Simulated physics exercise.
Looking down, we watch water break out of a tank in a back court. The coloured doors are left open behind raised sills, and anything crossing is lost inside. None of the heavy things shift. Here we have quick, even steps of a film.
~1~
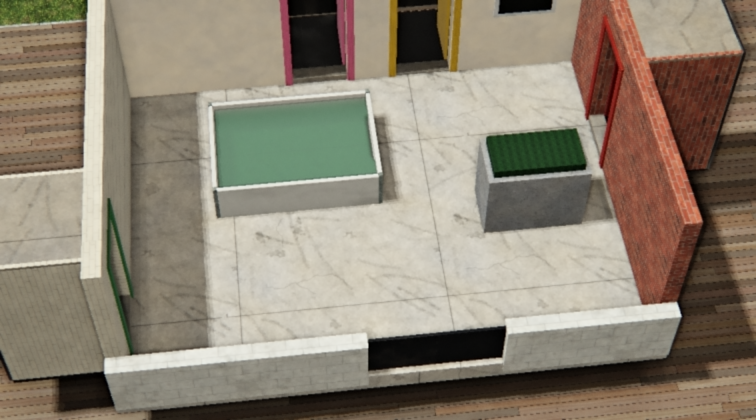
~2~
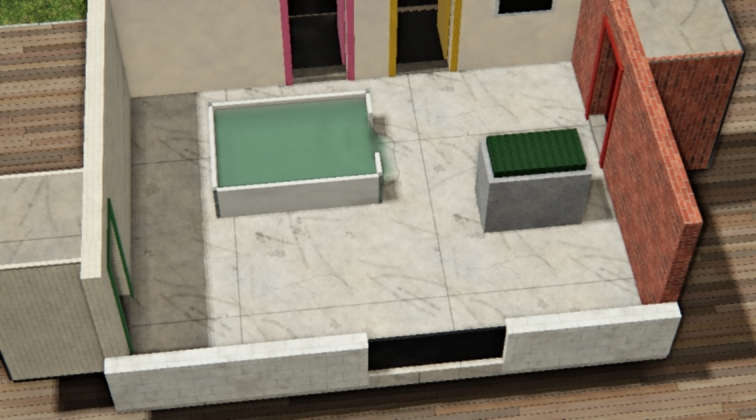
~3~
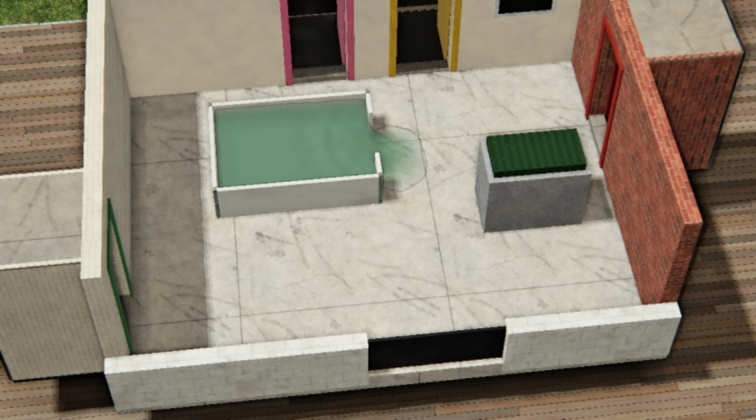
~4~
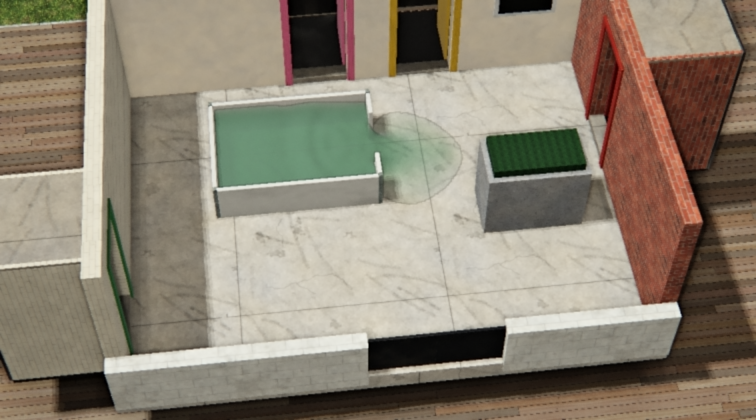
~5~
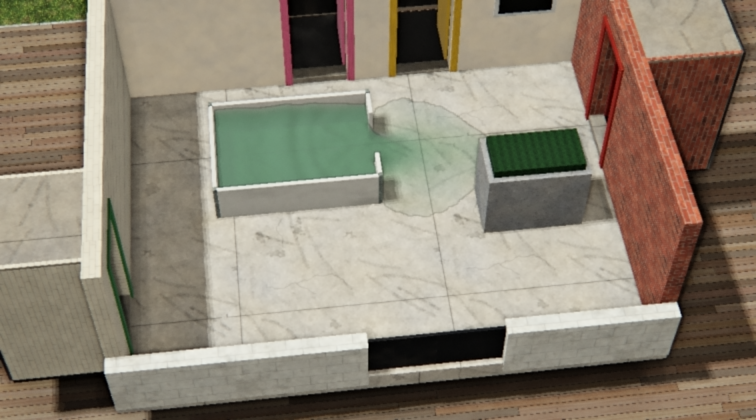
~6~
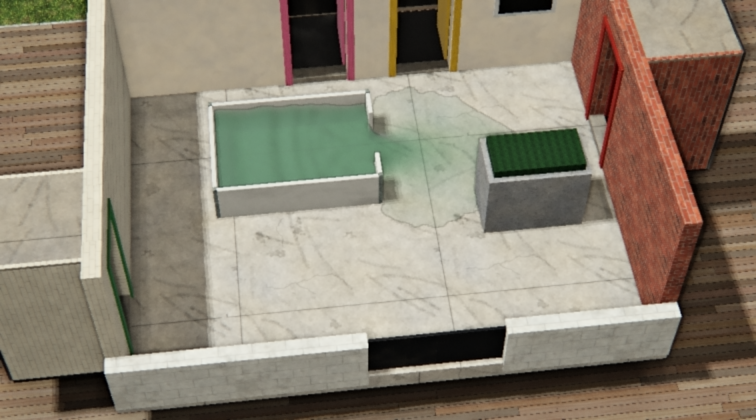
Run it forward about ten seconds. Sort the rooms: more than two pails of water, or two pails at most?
Red door - more than two pails; yellow door - more than two pails; pink door - two pails at most; green door - two pails at most.
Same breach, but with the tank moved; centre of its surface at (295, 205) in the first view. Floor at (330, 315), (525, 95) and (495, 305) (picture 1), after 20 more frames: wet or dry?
Log: No flood; flood; flood.
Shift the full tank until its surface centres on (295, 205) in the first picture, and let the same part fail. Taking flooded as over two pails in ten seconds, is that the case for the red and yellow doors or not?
My guess: The red stays short of it, while the yellow gets past it.
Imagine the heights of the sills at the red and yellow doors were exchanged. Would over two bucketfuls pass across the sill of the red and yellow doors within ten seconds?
As I see it, red overshoots while yellow doesn't reach it.
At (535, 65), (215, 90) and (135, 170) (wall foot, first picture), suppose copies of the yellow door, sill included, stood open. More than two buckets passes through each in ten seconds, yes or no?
Crosses the line; stays below the line; stays below the line.
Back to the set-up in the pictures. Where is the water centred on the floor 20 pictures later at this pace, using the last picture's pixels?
Somewhere near (400, 167).
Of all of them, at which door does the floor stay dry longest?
Answer - the green one.
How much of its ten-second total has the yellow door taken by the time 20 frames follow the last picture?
Some 15 per cent.
A moment on, water covers 25 % of the floor; the red door wet at the sill, nothing in, the yellow door wet at the sill, nothing in, the pink door not reached, the green door not reached.
Next, water covers 35 % of the floor; the red door over two buckets in, the yellow door under two buckets in, the pink door not reached, the green door not reached.
Then, water covers 40 % of the floor; the red door far over two buckets in, the yellow door under two buckets in, the pink door not reached, the green door not reached.
Later, water covers 55 % of the floor; the red door far over two buckets in, the yellow door over two buckets in, the pink door wet at the sill, nothing in, the green door not reached.
In the end, water covers 85 % of the floor; the red door far over two buckets in, the yellow door far over two buckets in, the pink door wet at the sill, nothing in, the green door wet at the sill, nothing in.
